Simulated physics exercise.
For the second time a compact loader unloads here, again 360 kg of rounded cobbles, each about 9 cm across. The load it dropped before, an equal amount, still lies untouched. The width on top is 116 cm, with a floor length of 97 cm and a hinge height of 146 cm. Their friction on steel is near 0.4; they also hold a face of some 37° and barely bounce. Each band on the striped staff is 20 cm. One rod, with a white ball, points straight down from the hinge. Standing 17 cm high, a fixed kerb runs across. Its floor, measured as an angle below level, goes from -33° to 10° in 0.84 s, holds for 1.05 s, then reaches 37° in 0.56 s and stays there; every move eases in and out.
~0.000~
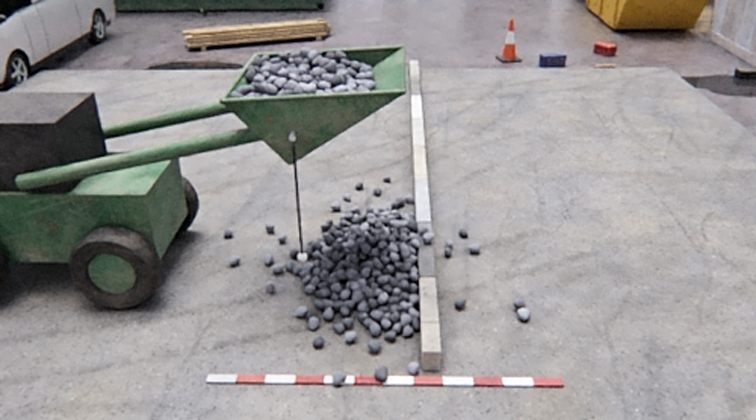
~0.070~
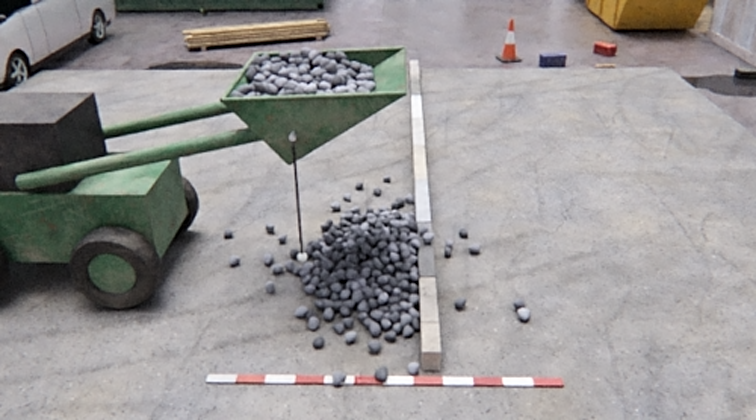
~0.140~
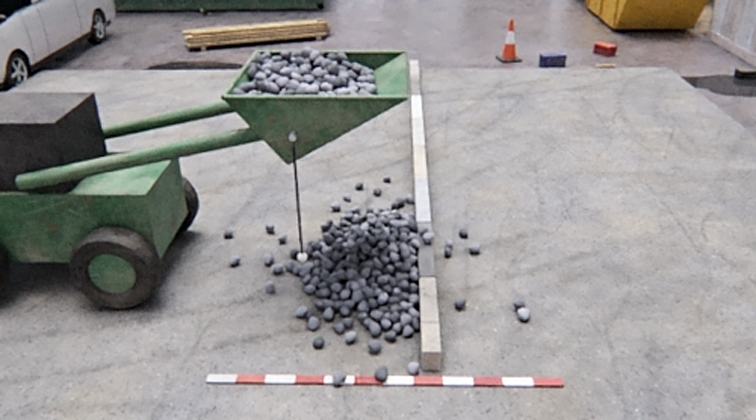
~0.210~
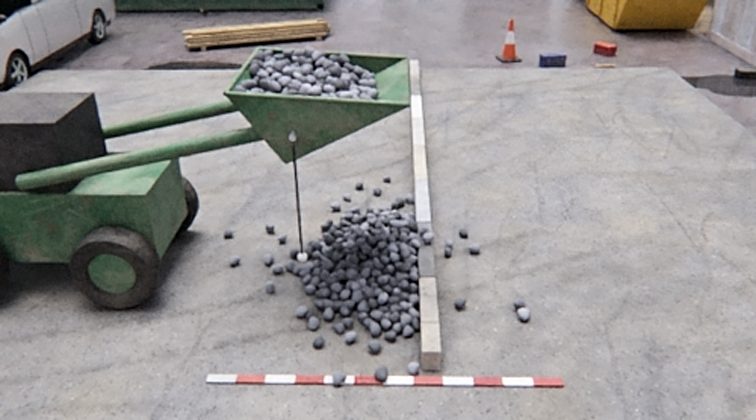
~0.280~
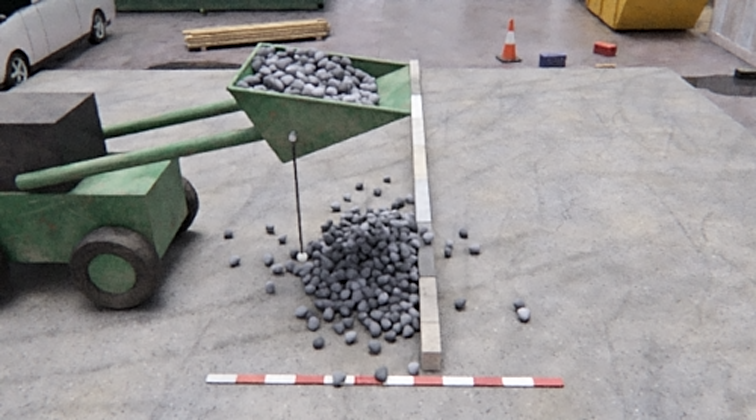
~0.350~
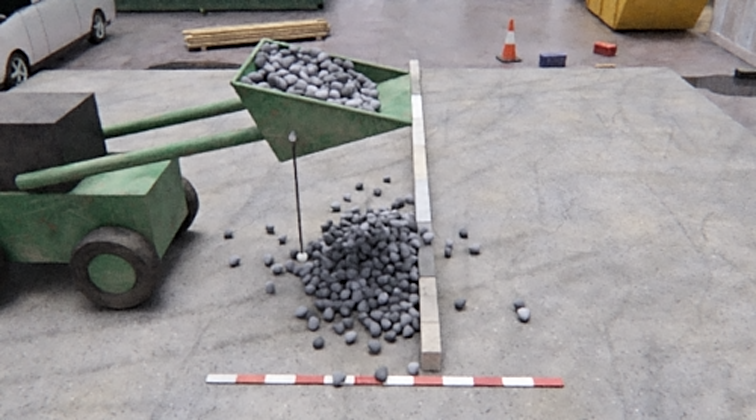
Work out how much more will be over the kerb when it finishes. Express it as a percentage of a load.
Around 74 out of 100.
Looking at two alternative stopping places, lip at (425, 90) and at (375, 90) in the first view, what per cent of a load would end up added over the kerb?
I'd say close to 90 per cent for one and close to 40 per cent for the other, in that order.
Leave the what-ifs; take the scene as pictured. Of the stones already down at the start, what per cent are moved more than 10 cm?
I'd put it at about 0 per cent.
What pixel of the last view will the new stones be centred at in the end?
Around (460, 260) in the last picture.
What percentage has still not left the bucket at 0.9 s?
Still inside: Some 100 %.
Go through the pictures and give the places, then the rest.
In the first picture, the bucket is at -33°, its lip at (405, 92); the top of the load is at (318, 60). The earlier load is highest near (377, 241), 25 cm above ground level, 98 % on this side of the kerb, 2 % over the kerb.
In the second picture, lip at (406, 93), floor tilted -32°, highest stones at (319, 60); the stones move at 0.1 m/s on average.
In the third picture, lip at (408, 98), floor tilted -30°, highest stones at (303, 61); the stones move at 0.2 m/s on average.
In the fourth picture, lip at (410, 105), floor tilted -26°, highest stones at (280, 60); the stones move at 0.2 m/s on average.
In the fifth picture, lip at (412, 114), floor tilted -22°, highest stones at (269, 59); the stones move at 0.3 m/s on average.
In the sixth picture, the bucket is at -17°, its lip at (413, 124); the top of the load is at (272, 56); the stones move at 0.3 m/s on average.
After 0.6 s the floor is at 3°; in per cent of one load, 100 in the bucket, 98 on this side of the kerb, 2 over the kerb; the foremost stones are at (469, 265).
After 0.9 s the floor is at 10°; in per cent of one load, 100 in the bucket, 98 on this side of the kerb, 2 over the kerb; the foremost stones are at (469, 265).
After 2.9 s the floor is at 37°; in per cent of one load, 19 in the bucket, 148 on this side of the kerb, 33 over the kerb; the foremost stones are at (531, 267).
After 5.6 s the floor is at 37°; in per cent of one load, 0 in the bucket, 125 on this side of the kerb, 75 over the kerb; the foremost stones are at (568, 291). Net gain over the kerb, 74.
